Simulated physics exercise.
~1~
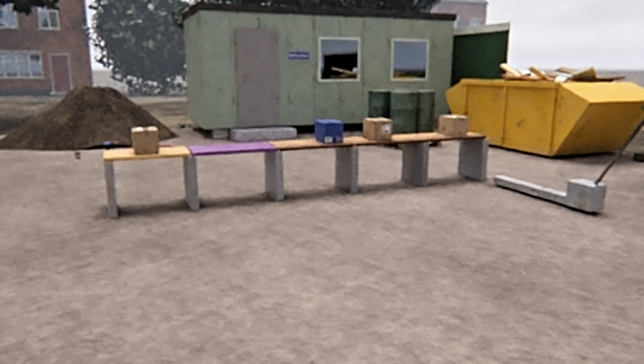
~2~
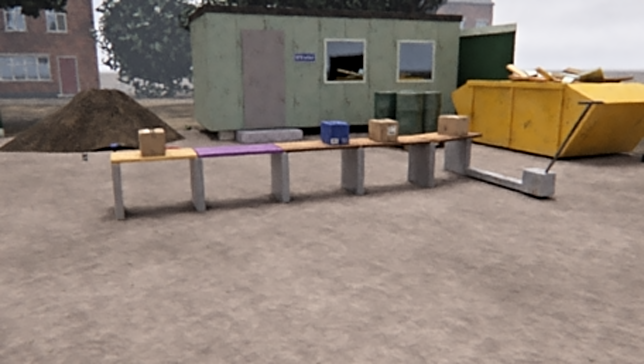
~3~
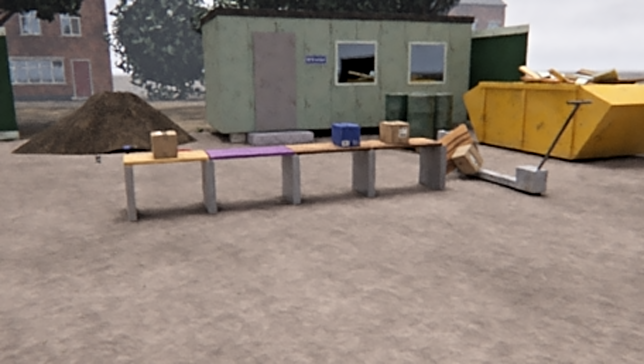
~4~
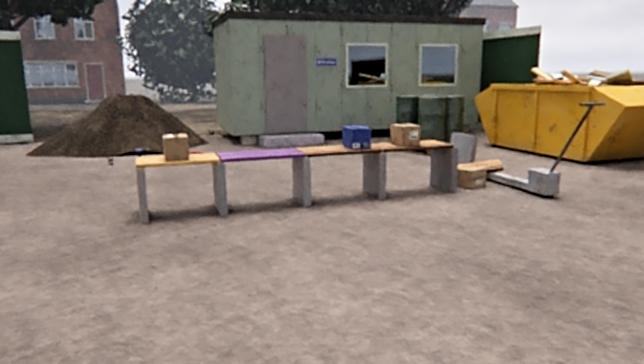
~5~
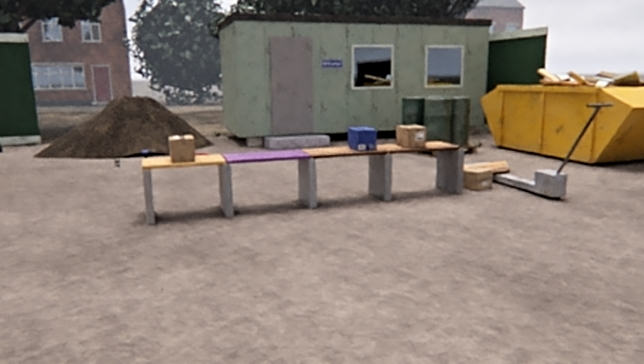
A low floor jack slid left into the right end of a long, low row of boards on grey uprights, and the end section gave way, dropping its brown carton to the ground, while the rest stayed standing with the purple board and blue carton in place.
